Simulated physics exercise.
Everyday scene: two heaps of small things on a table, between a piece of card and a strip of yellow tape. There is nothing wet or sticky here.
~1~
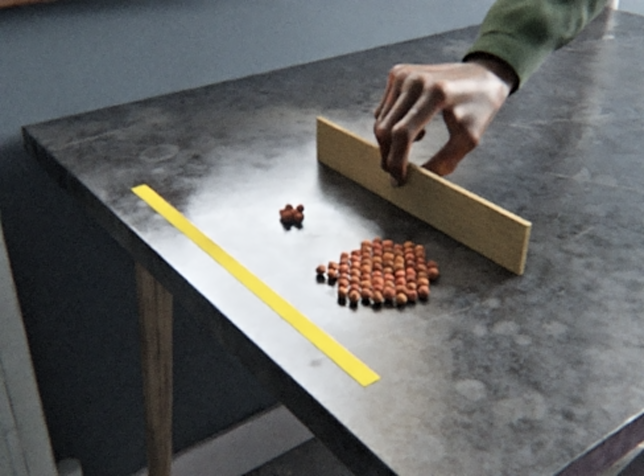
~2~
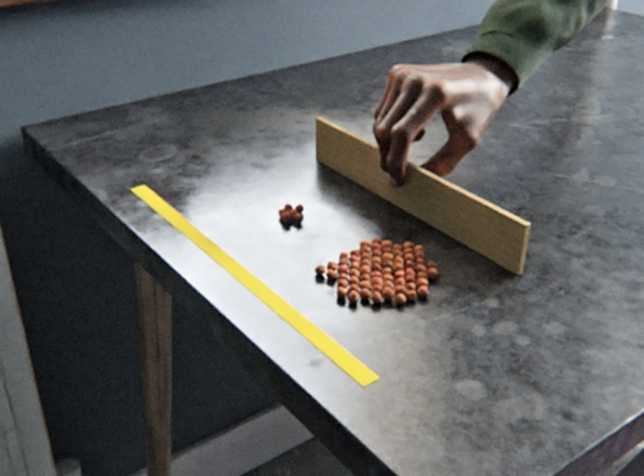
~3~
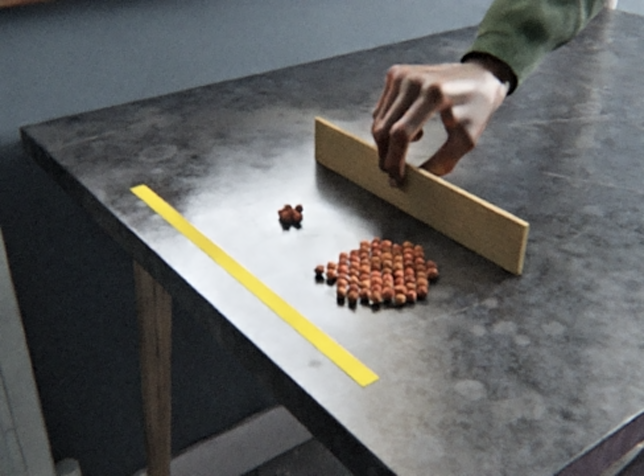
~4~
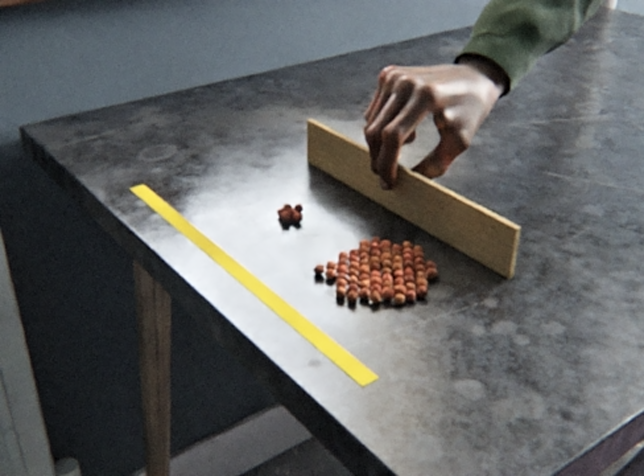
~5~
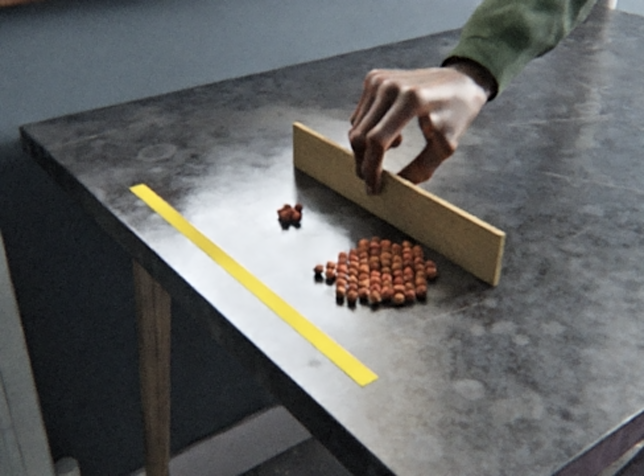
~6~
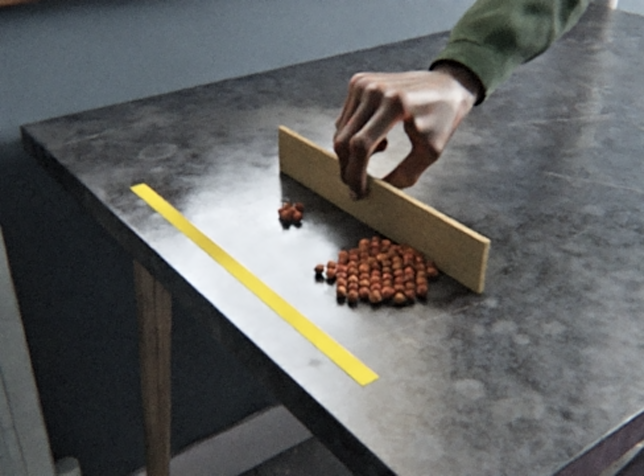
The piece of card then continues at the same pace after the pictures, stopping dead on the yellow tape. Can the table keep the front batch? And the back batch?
Front batch does not all stay up, and as for the other one, back batch does not fall.
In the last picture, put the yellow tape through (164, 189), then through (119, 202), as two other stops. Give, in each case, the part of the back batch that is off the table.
Off the table: Some 0 per cent first, 100 per cent second.
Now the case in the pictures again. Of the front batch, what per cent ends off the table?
Share: Approx. 40 in a hundred.
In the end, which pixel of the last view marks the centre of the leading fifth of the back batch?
My estimate is somewhere around (181, 247).
Then, 0.41 s later than the last frame, piece of card still moving, near (299, 199); front batch all on the table, its front near (276, 311); back batch all on the table, its front near (262, 229).
Then, 0.85 s later than the last frame, piece of card stopped at the yellow tape; front batch roughly a third over the edge; back batch all on the table, its front near (189, 254).
When it is over, piece of card stopped at the yellow tape; front batch roughly a third over the edge; back batch all on the table, its front near (189, 254).
